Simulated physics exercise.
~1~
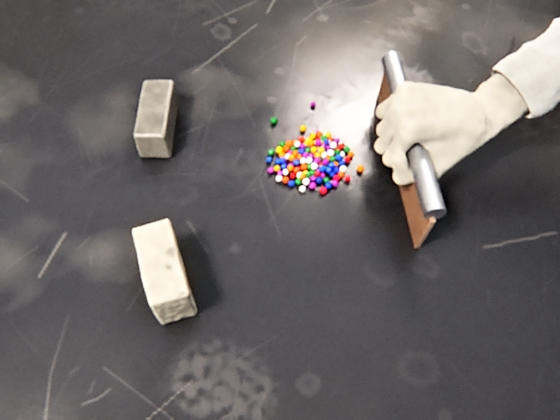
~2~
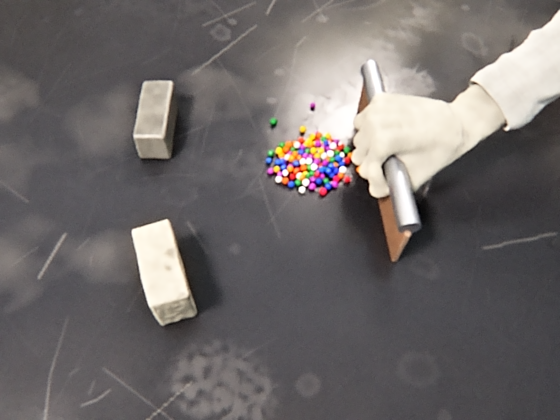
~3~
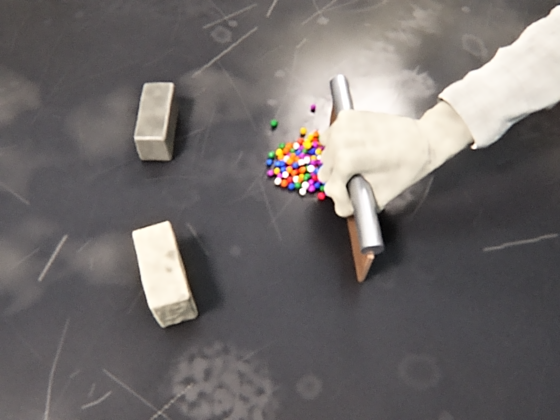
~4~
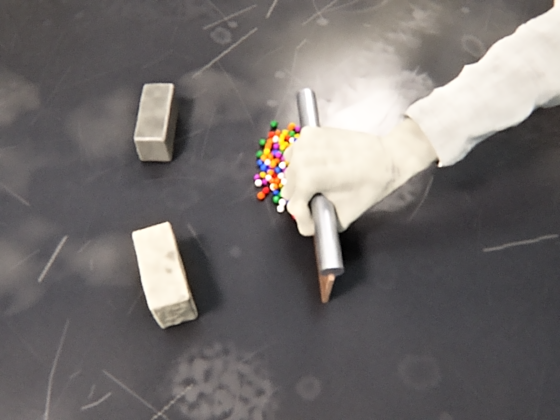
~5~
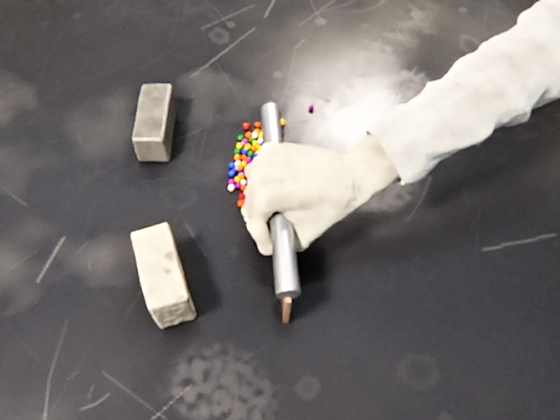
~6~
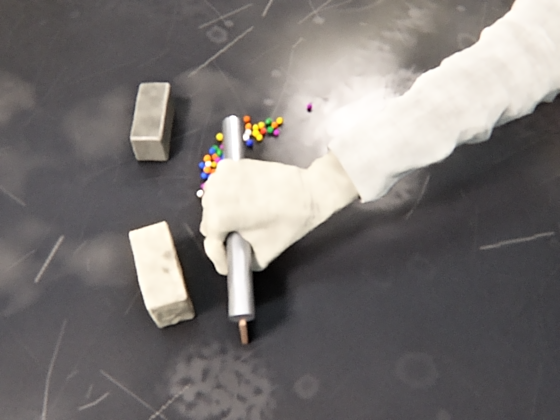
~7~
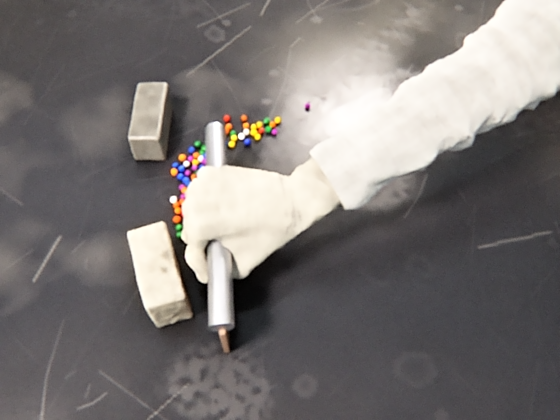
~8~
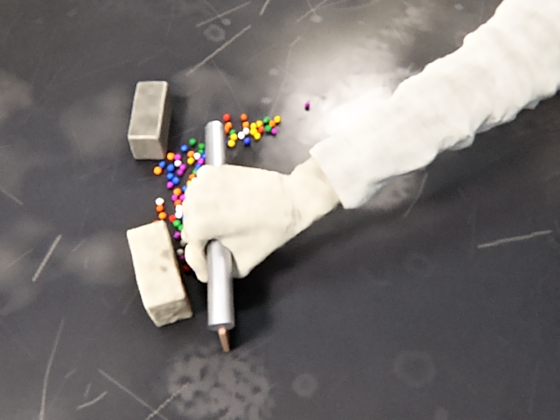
A dark, scratched tabletop is seen from above at an angle, with two pale rectangular blocks standing apart on the left. A cluster of small multicoloured beads lies near the middle, and at the right a pale-gloved, white-sleeved hand grips a scraper with a silver bar and brownish blade. The hand sweeps the scraper left and slightly down, pushing into the beads and driving them ahead. Some slip past its upper end and stay behind in a short trail. The scraper stops close to the blocks, where most beads sit bunched before them, with only a few entering the gap.
